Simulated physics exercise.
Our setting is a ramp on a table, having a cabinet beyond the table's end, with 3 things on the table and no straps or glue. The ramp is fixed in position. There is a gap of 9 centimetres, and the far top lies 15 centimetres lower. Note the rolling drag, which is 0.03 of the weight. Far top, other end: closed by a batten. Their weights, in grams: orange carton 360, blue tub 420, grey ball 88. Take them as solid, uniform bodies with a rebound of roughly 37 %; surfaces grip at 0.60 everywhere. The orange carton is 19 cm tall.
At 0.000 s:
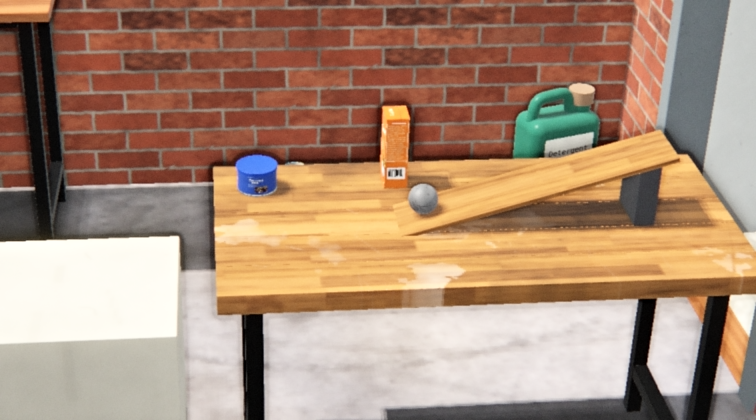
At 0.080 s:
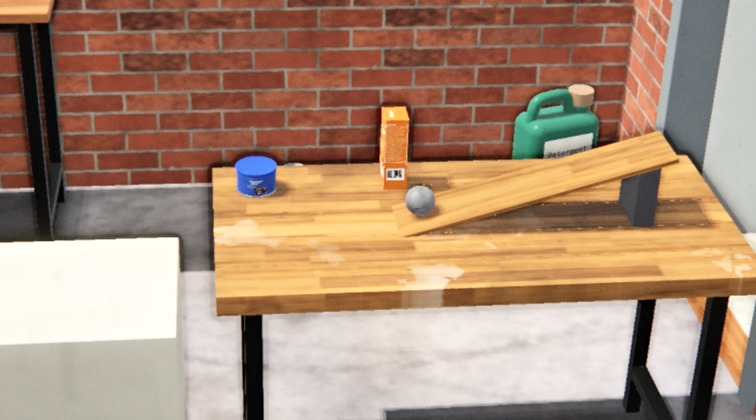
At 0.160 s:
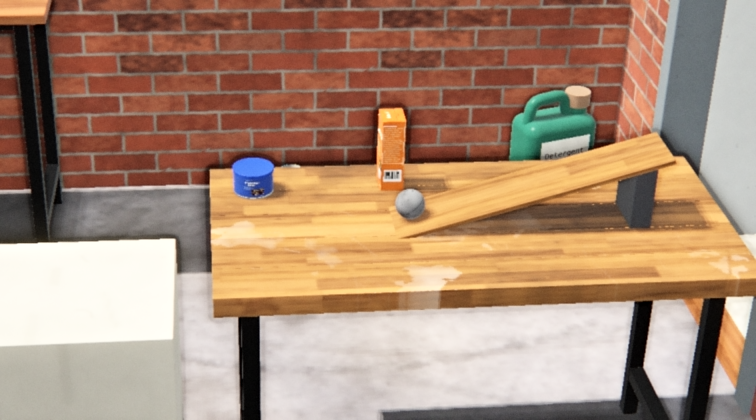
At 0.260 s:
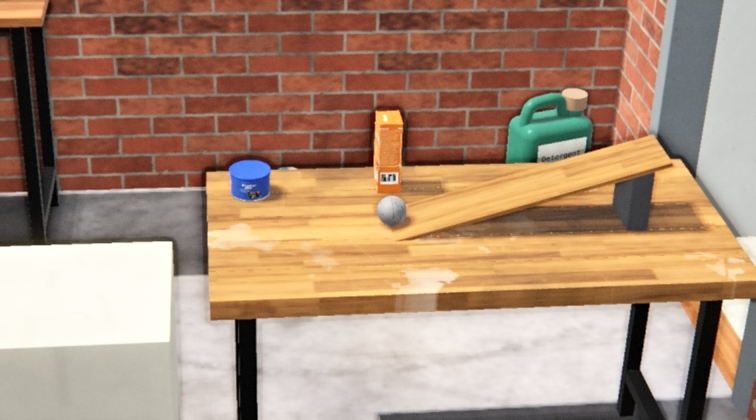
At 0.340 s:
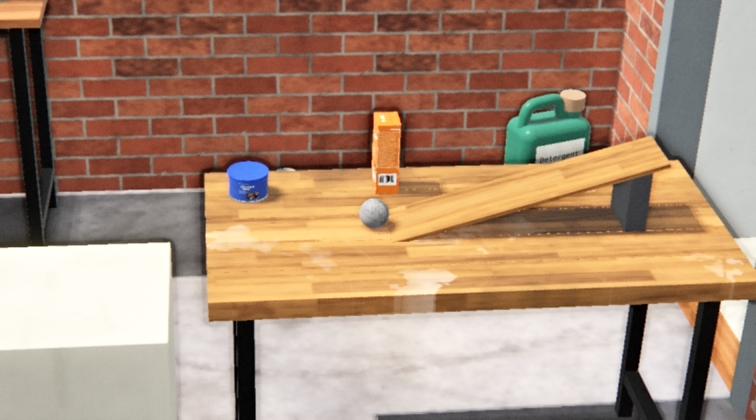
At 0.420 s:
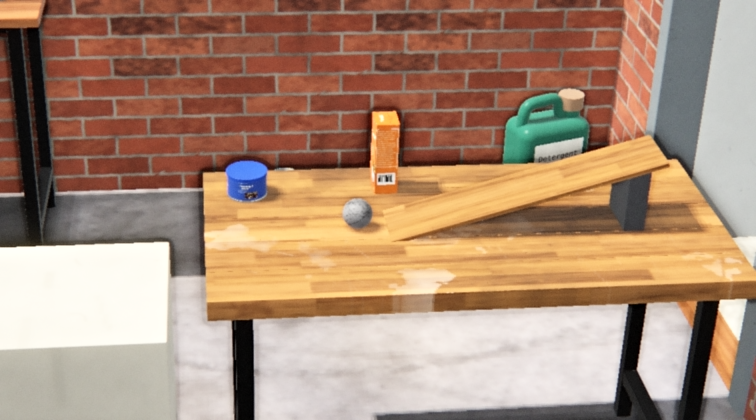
A grey ball rolls left off the wooden ramp and across the table past an orange carton.
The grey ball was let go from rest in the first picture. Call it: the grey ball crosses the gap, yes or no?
No, it drops in.
After 0.82 s, 19 cm to the edge; grey ball near (289, 216).
After 1.62 s, 3 cm past the table's edge; grey ball near (190, 228).
After 1.92 s, down in the gap; grey ball near (231, 326).
After 2.12 s, down in the gap.
By the end (2.3 s), down in the gap; the bystanders in place, give or take 8 cm.
